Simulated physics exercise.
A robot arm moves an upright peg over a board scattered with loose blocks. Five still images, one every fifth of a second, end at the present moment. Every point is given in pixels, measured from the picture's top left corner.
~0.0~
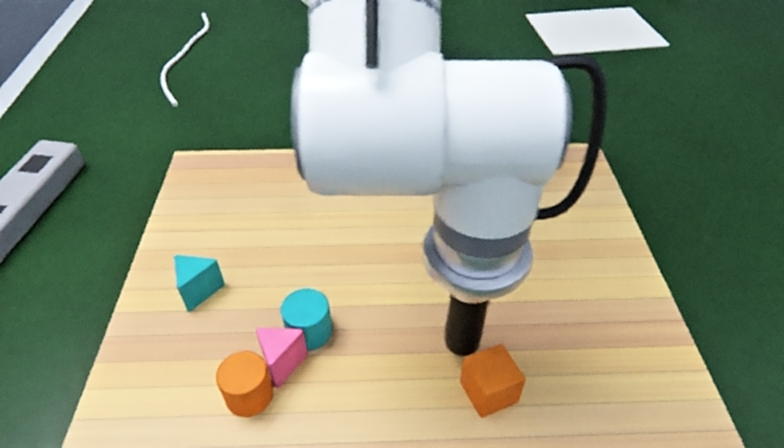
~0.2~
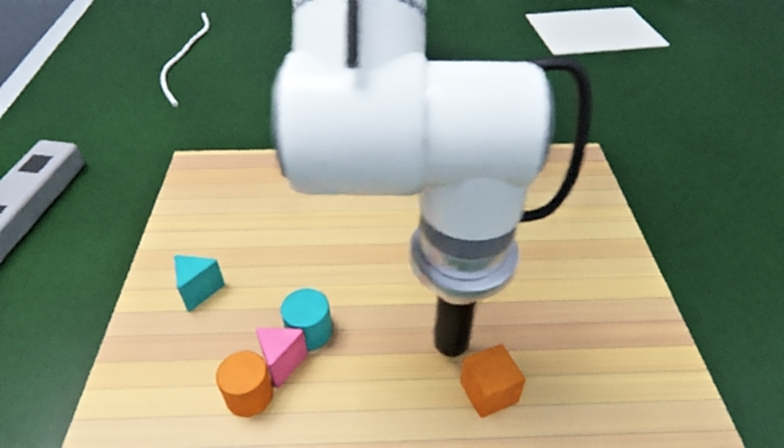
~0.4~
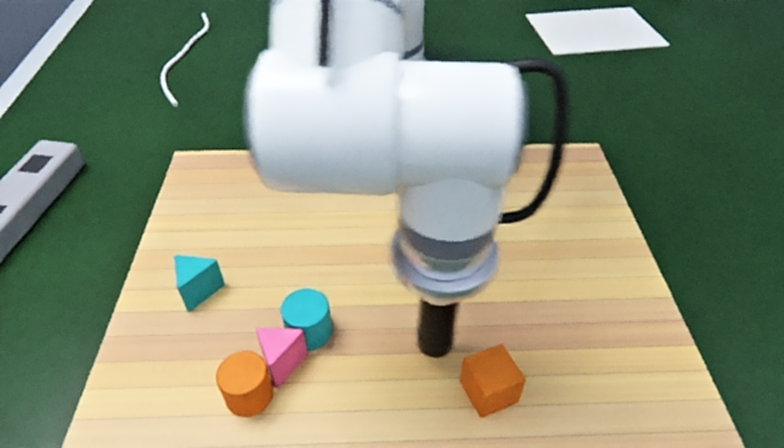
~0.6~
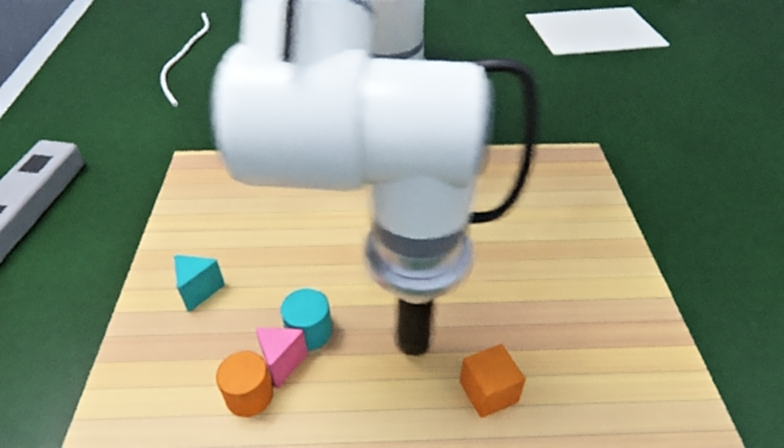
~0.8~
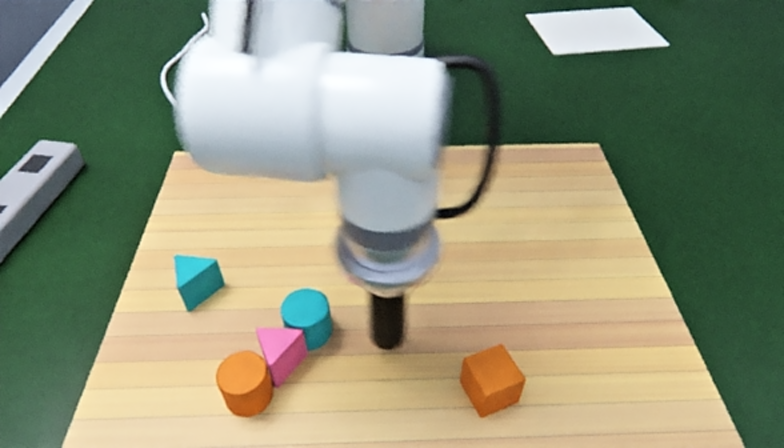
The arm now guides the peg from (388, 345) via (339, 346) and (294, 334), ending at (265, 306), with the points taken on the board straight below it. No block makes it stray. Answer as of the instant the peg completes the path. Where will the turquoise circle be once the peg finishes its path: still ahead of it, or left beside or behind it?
The block stays ahead.
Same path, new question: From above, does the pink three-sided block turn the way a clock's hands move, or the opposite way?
It spins against the clock.
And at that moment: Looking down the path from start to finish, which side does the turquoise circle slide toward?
Over to the right.
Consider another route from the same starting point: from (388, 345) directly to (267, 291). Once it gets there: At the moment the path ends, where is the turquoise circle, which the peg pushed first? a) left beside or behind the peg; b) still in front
Letter a.
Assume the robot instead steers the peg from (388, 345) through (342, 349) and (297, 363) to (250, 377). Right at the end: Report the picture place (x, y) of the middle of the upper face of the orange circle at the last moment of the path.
Its top middle: (207, 396).
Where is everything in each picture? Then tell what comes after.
Lower end of the peg (462, 341), tops of blocks, turquoise three-sided block (190, 266), orange circle (241, 372), pink three-sided block (276, 340), turquoise circle (305, 306), in the first frame.
Peg (451, 343), blocks as before, in the second frame.
Peg (435, 343), blocks as before, in the third frame.
Peg (413, 342), blocks as before, in the fourth frame.
Peg (388, 336), turquoise three-sided block (190, 266), orange circle (241, 372), pink three-sided block (276, 340), turquoise circle (305, 306), in the fifth frame.
What follows on the original path. One third of the way, peg (337, 336); turquoise circle (300, 305).
Two thirds of the way, peg (291, 325); orange circle (237, 376); pink three-sided block (261, 344), turned 45° anticlockwise; turquoise circle (262, 286).
At the end, peg (262, 297); turquoise three-sided block not moved; orange circle (237, 376); pink three-sided block (261, 344), turned 45° anticlockwise; turquoise circle (234, 260).
